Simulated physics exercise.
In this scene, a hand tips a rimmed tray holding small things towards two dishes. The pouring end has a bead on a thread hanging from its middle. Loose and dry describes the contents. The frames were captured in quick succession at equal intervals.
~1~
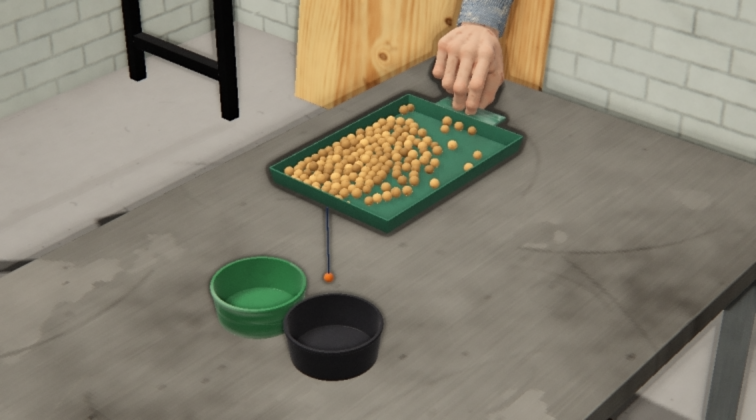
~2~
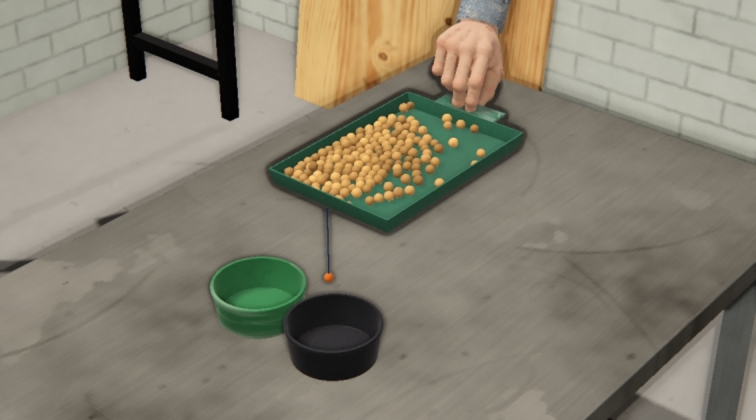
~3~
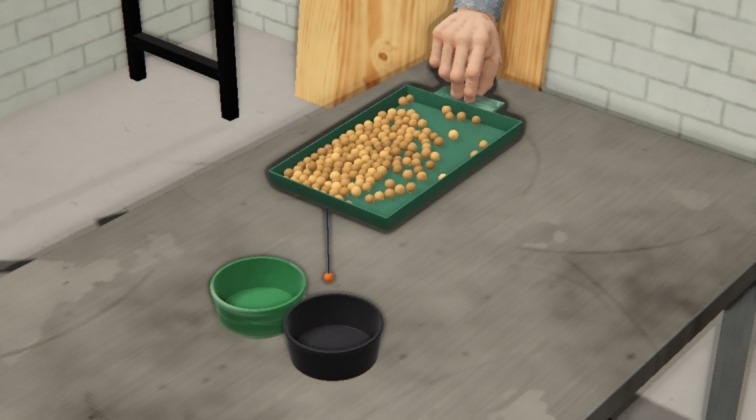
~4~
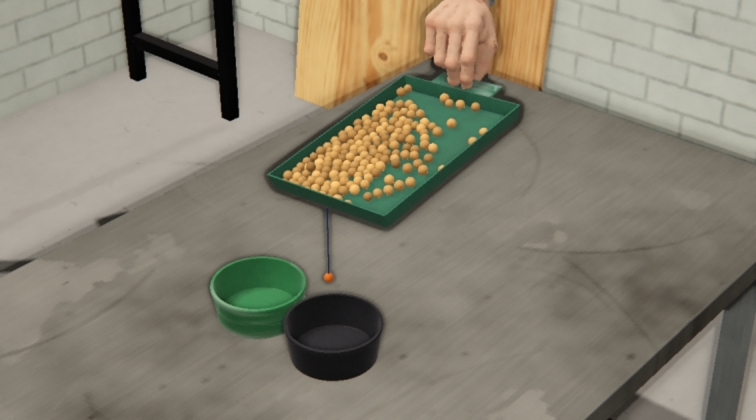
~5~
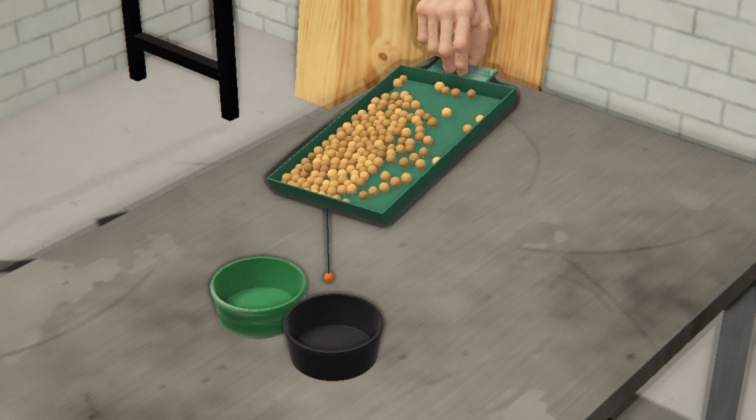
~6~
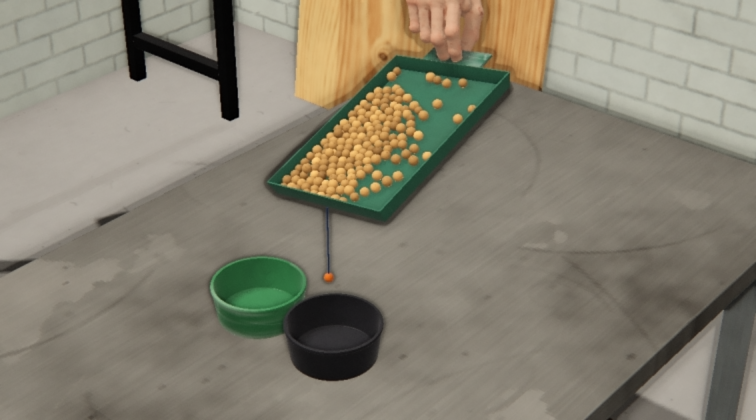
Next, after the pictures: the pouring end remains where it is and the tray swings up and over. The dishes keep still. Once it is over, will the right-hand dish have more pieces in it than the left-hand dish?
I'd say the left dish gets the lion's share of it.
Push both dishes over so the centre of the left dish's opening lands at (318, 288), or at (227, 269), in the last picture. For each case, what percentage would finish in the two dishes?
You'd get 20 per cent first and 70 per cent second.
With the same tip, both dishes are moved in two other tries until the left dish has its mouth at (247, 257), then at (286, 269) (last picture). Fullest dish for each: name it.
Case one: The dish at left. Case two: The dish at left.
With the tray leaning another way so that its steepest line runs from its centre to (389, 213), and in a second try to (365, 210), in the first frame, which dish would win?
For the first heading it's the dish at right, and for the second it's the dish at right.
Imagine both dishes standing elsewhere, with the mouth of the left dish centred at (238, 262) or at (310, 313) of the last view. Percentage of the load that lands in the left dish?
First placement: Some 60 %; second placement: Some 10 %.
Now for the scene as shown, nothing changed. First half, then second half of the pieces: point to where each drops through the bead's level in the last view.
The first part at (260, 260); the rest at (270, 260).
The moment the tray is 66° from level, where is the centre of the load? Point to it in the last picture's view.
Mark it at roughly (306, 165) in the final frame.
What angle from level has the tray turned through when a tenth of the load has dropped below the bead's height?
Approx. reading: About 75°.
Shortly afterwards, tray tipped steeply; all but a few on the tray; only a few in the left dish; a little in the air.
Next, tray tipped past a quarter turn; a little on the tray; only a few in the right dish; the bulk in the left dish; a little outside both; a little in the air.
Some moments later, tray tipped past a quarter turn; only a few in the right dish; the bulk in the left dish; near a quarter outside both.
In the end, tray tipped past a quarter turn; only a few in the right dish; the bulk in the left dish; near a quarter outside both.
